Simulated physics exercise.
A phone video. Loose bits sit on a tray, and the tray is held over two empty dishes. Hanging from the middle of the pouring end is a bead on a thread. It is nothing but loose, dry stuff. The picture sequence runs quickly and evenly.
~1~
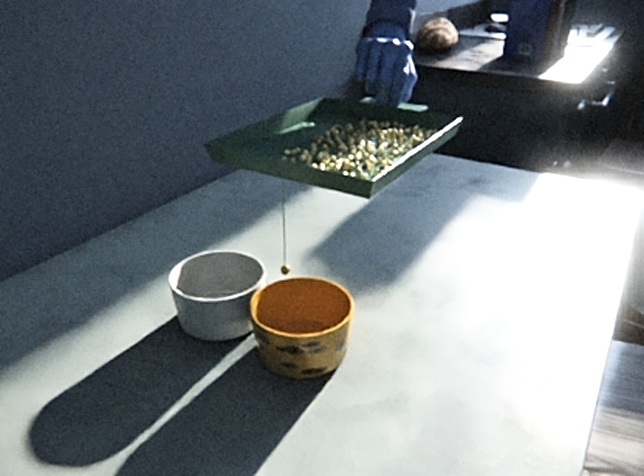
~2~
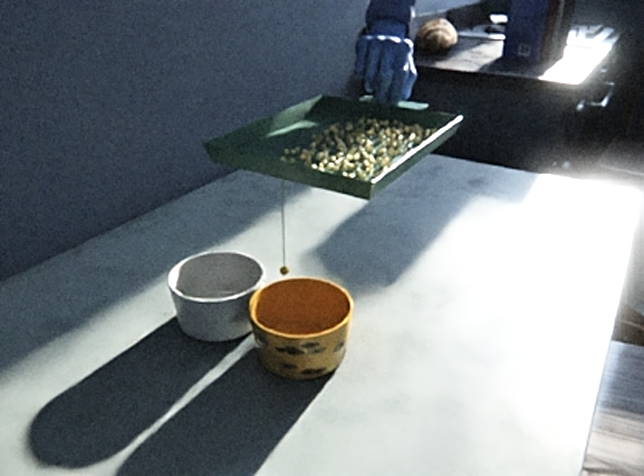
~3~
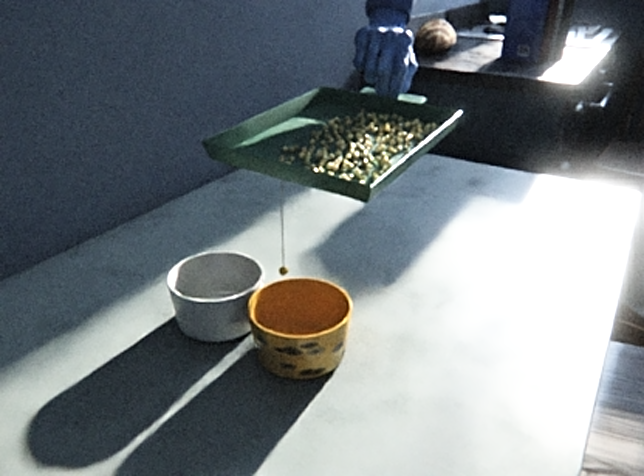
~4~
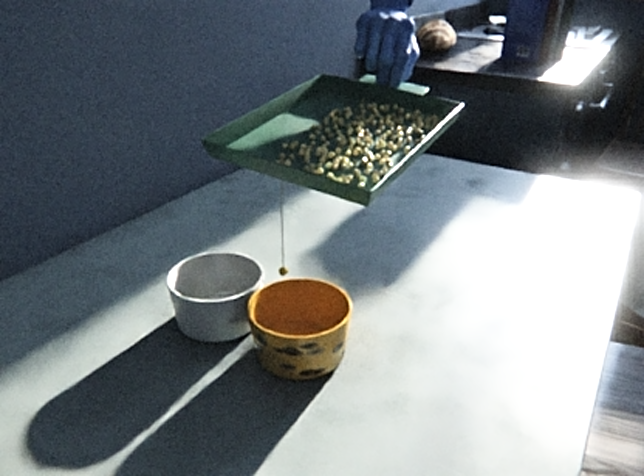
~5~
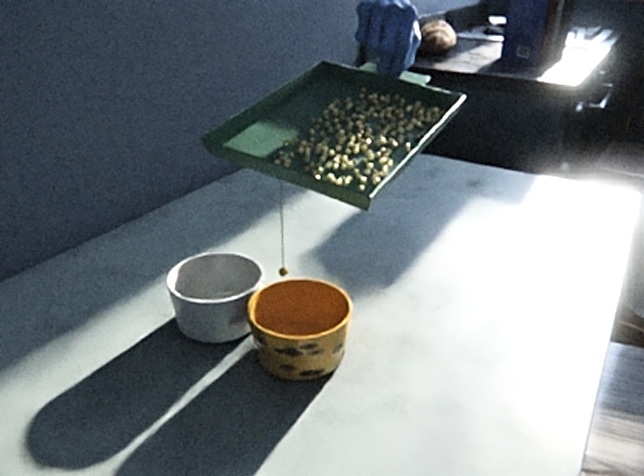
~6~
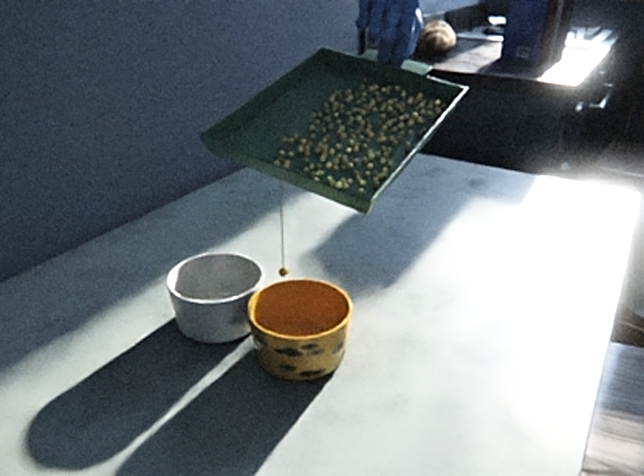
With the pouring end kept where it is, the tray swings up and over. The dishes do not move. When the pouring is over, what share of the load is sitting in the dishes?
The dishes hold less than half of it.
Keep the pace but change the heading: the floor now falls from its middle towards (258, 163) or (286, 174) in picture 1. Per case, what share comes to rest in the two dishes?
The first try gives close to 100 per cent, the second close to 70 per cent.
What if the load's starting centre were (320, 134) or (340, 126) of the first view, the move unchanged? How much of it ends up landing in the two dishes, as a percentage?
It would be 30 in a hundred, and then 20 in a hundred.
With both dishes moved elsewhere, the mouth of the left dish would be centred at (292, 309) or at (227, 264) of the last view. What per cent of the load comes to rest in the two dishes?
20, then 30 %.
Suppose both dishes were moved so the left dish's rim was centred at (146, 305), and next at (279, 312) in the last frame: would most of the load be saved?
In order, they'd catch a minor share, and next a minor share.
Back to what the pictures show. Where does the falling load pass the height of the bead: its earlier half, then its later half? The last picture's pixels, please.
First roughly (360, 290), then roughly (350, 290).
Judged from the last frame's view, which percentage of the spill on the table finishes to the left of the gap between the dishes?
Near 0 per cent.
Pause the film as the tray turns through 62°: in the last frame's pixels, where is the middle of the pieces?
The middle of the pieces sits at roughly (361, 187).
Soon after the last picture, tray tipped steeply; nearly all on the tray; a stray few outside both; a small part in the air.
A little later, tray tipped past a quarter turn; about two thirds on the tray; a stray few in the right dish; a small part outside both; about a quarter in the air.
Later still, tray tipped past a quarter turn; about a quarter in the right dish; most outside both.
At rest, tray tipped past a quarter turn; about a quarter in the right dish; none in the left dish; most outside both.
